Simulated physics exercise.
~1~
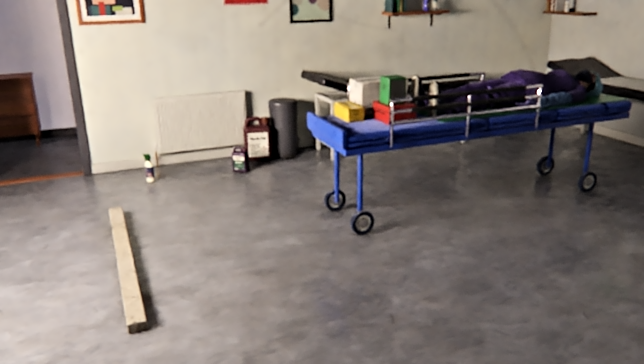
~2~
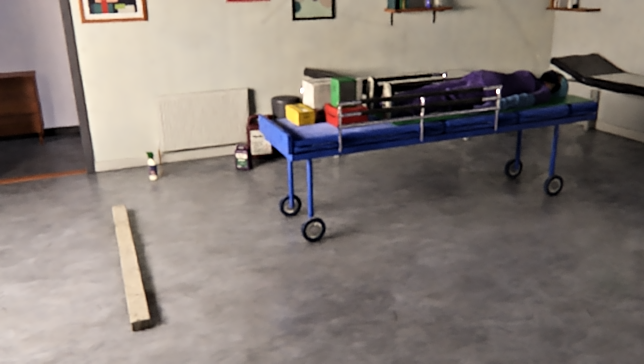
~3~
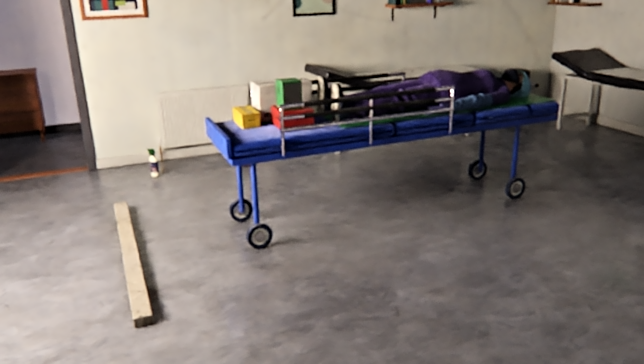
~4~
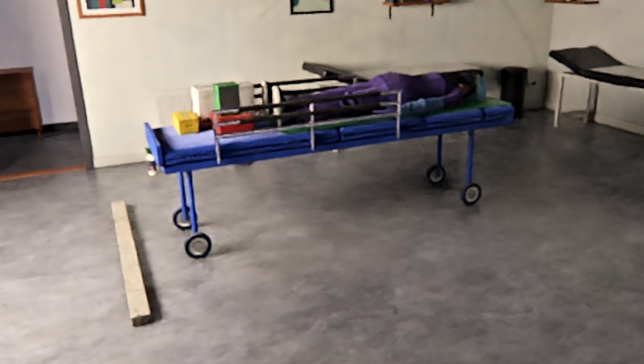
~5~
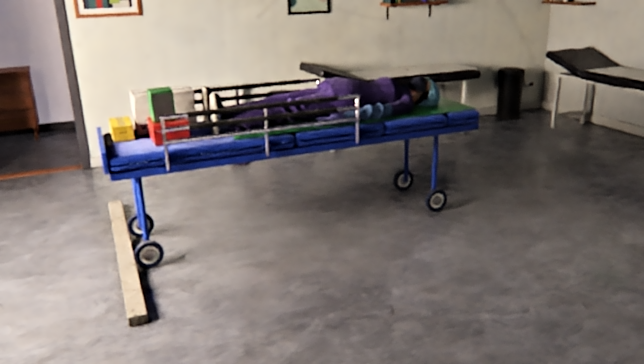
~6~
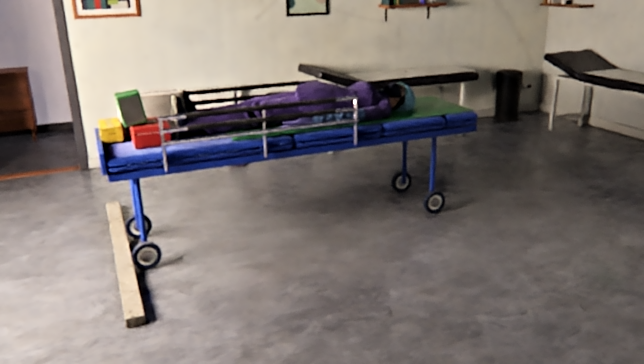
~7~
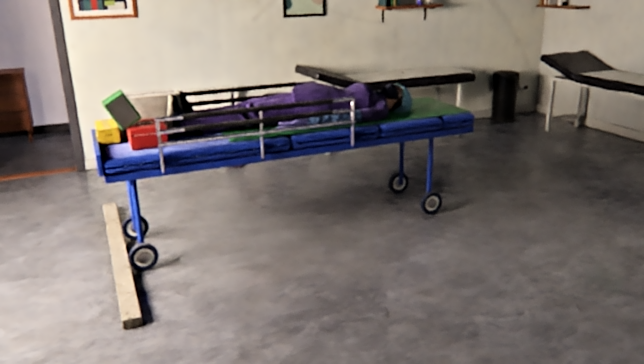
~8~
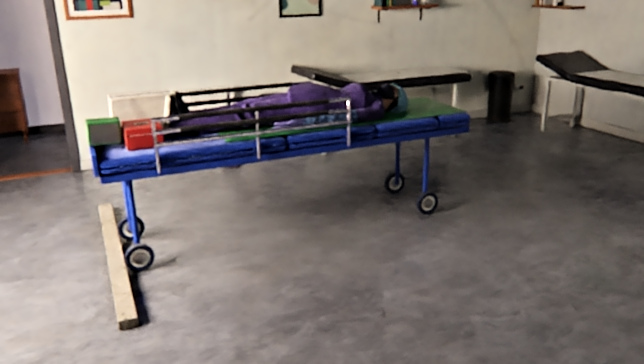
The clip shows a blue gurney carrying a limp figure in purple and several boxes rolling left across a grey floor until its wheels stop at a raised sill. The green box tips left onto its side near the foot end, staying aboard with the red case.
